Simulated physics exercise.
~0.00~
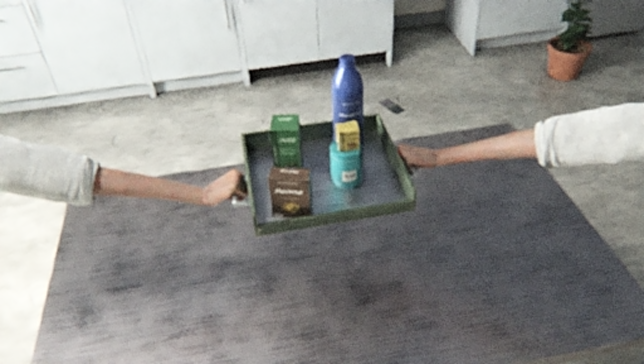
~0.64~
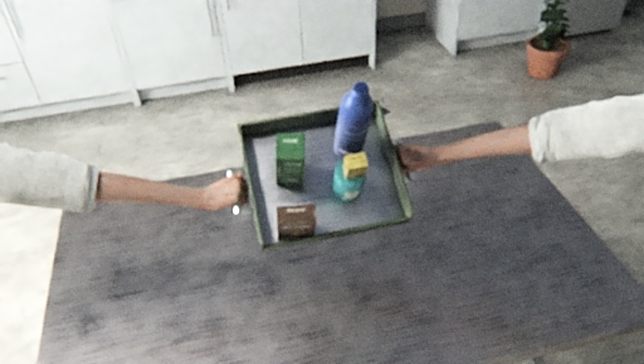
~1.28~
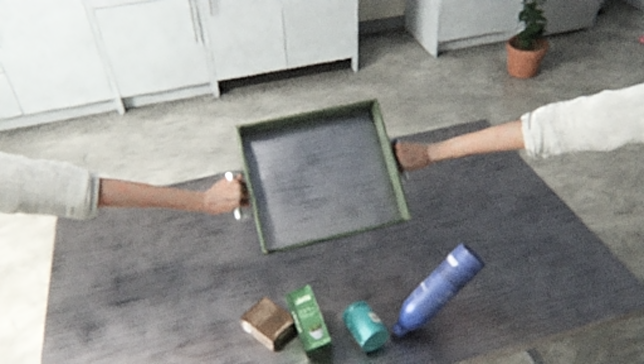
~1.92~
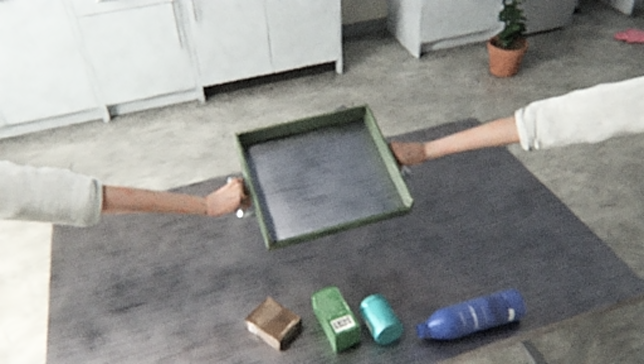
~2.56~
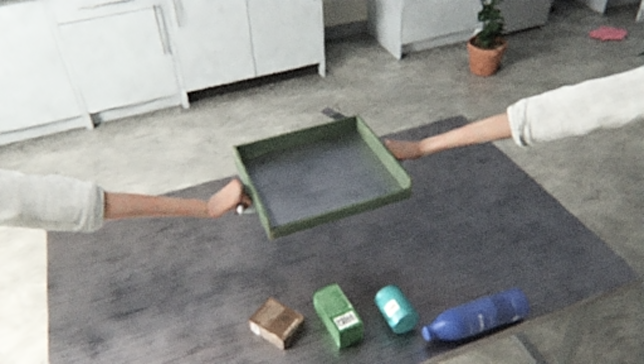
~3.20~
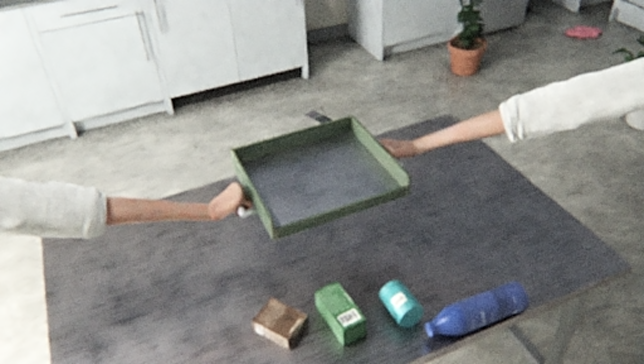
A shallow green tray, gripped by two hands reaching in from left and right, hangs above a dark grey rug in a room with white cabinets and a potted plant behind, seen from slightly above. It holds a green carton and brown packet on the left, and a tall blue bottle, turquoise jar and small yellow packet on the right. The hands tip its near side down, and the items lean and slide forward. They spill over the low near edge, the bottle upside down. The tray levels again, empty, while the brown packet, green carton, turquoise jar and bottle lie below.
